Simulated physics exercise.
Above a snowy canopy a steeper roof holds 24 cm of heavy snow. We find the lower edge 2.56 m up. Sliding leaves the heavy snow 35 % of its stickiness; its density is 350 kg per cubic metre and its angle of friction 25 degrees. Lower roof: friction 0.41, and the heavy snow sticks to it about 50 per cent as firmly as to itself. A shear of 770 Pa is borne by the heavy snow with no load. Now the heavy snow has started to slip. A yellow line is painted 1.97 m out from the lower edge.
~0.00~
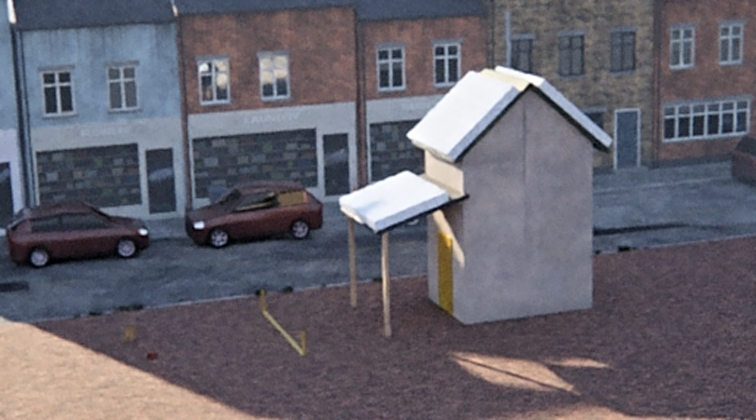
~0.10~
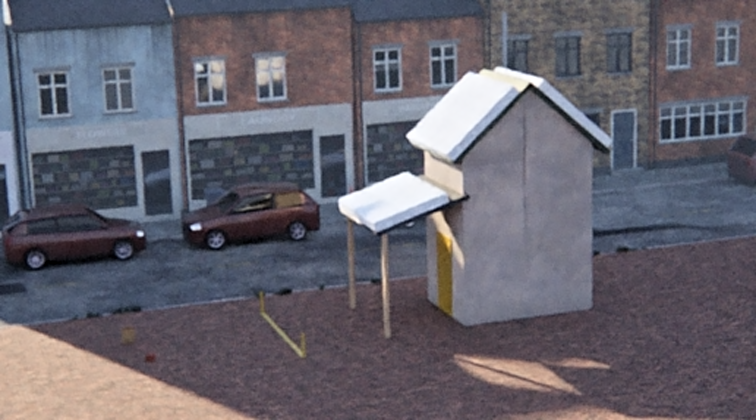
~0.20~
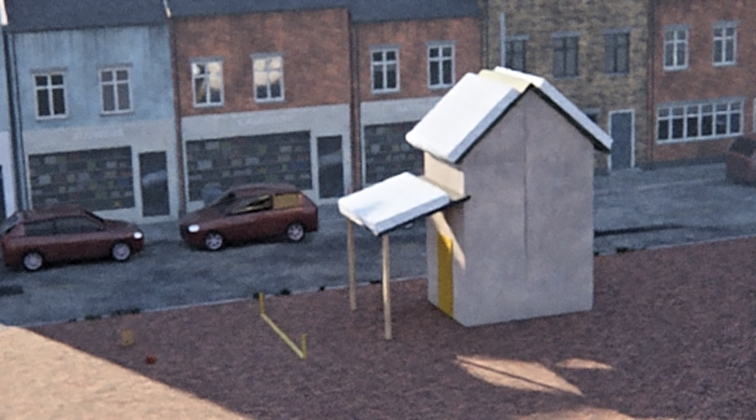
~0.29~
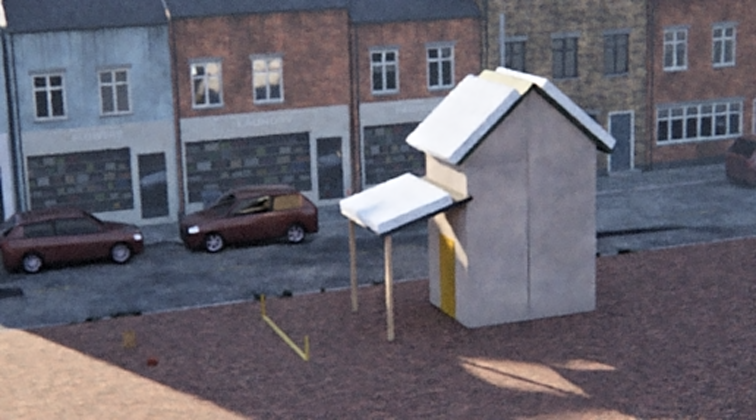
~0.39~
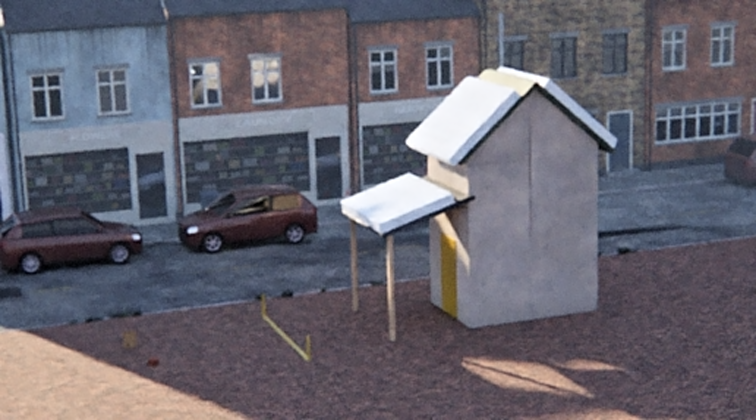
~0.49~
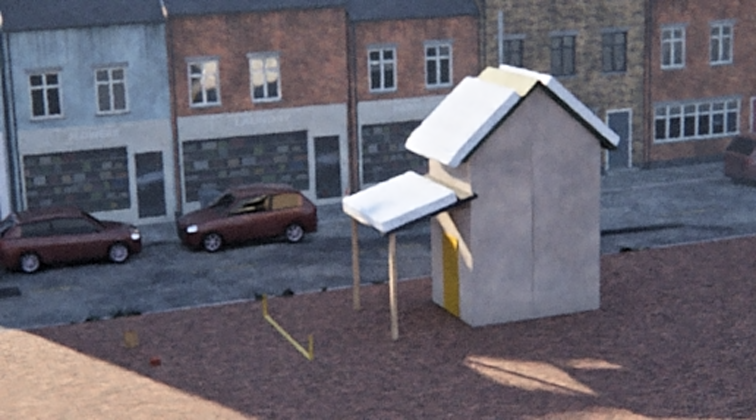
Thick white snow on the small building's upper roof slides slightly left down the slope.
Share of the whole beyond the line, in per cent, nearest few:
Some 0 out of 100.
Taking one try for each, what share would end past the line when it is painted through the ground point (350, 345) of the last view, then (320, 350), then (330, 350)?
In order, some 0, 0 and 0 percent would end past it.
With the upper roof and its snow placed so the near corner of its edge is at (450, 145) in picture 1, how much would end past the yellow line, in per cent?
Roughly 0 %.
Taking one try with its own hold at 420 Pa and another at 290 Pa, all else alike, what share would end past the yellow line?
3 %, then 12 %.
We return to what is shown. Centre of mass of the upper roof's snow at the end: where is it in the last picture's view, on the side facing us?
Somewhere about (421, 198), I'd say.
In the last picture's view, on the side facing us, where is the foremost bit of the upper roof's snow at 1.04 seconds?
Roughly at (430, 199).
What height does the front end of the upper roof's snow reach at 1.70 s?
3.0 m, roughly.
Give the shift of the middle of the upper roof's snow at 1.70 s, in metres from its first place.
Distance from start: Around 2.4 m.
By 1.04 s, none is below the lower edge and 0 % is past the line.
By 1.70 s, none is below the lower edge and 0 % is past the line.
By 2.35 s, none is below the lower edge and 0 % is past the line.
By 3.00 s, none is below the lower edge and 0 % is past the line.
By 3.10 s, at the end, none is below the lower edge and 0 % is past the line.
